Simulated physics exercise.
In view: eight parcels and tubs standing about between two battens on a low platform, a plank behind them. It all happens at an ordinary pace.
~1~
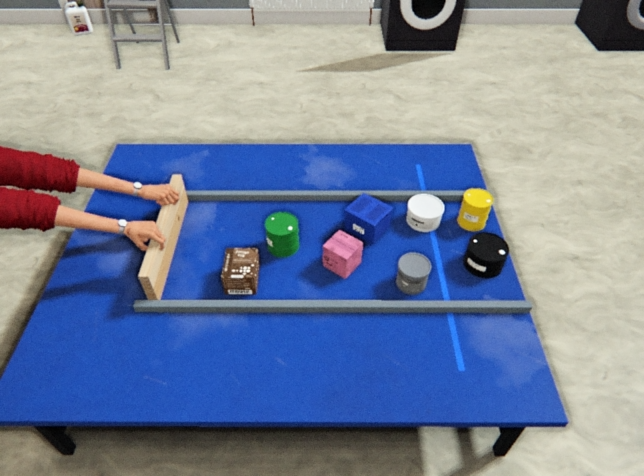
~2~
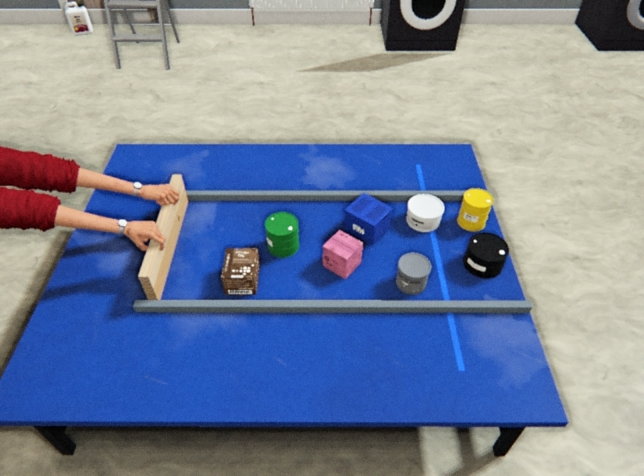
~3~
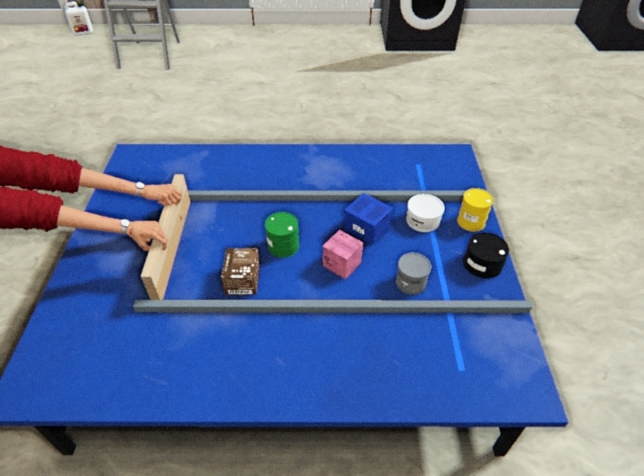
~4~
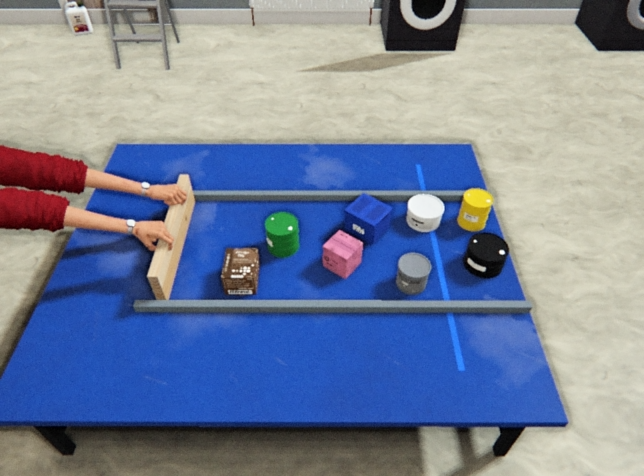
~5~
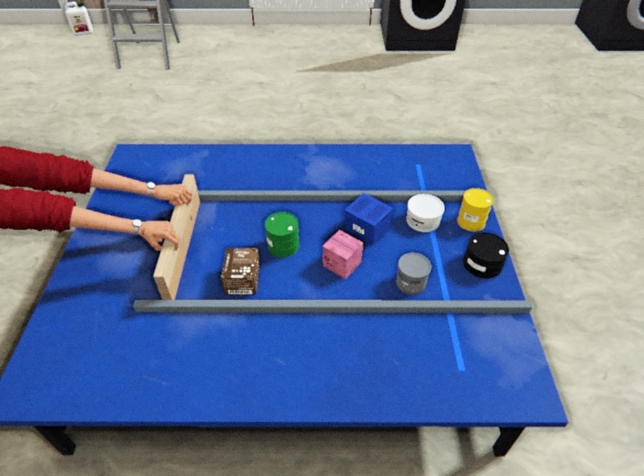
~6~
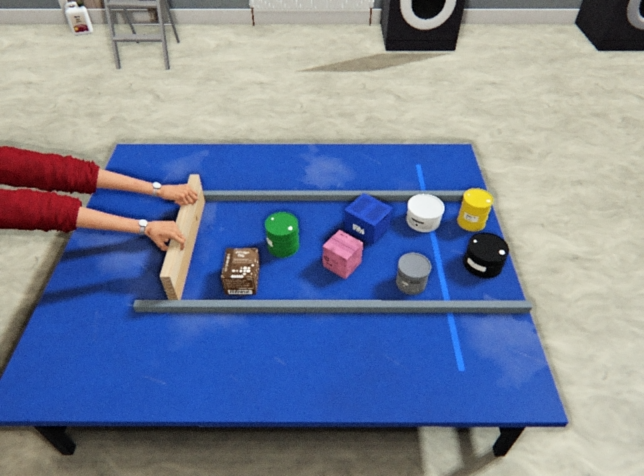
The footage shows two hands in red sleeves holding a wooden plank behind eight boxes and tubs between two grey battens on a blue table, then sliding it slightly to the right while the objects stay still.
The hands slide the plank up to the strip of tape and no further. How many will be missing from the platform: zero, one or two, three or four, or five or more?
The number that fall off is one or two.
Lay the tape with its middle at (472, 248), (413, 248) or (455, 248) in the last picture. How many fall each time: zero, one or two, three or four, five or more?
One after another: At least five; zero; either one or two.
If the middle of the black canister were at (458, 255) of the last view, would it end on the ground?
It tumbles off.
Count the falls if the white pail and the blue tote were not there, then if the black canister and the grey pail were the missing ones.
It would be 1 and 1.
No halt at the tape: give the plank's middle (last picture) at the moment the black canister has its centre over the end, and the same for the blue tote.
For the black canister at (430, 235), for the blue tote at (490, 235).
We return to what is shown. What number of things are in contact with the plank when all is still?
That makes 3.
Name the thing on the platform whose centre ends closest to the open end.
Foremost is the white pail.
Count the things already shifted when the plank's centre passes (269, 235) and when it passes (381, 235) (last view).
By then 2, and 6.
A little later, none off yet; yellow canister at rest near (475, 210); black canister at rest near (486, 255); white pail at rest near (425, 213).
When it is over, the number that fall off is one or two; down, black canister and yellow canister.
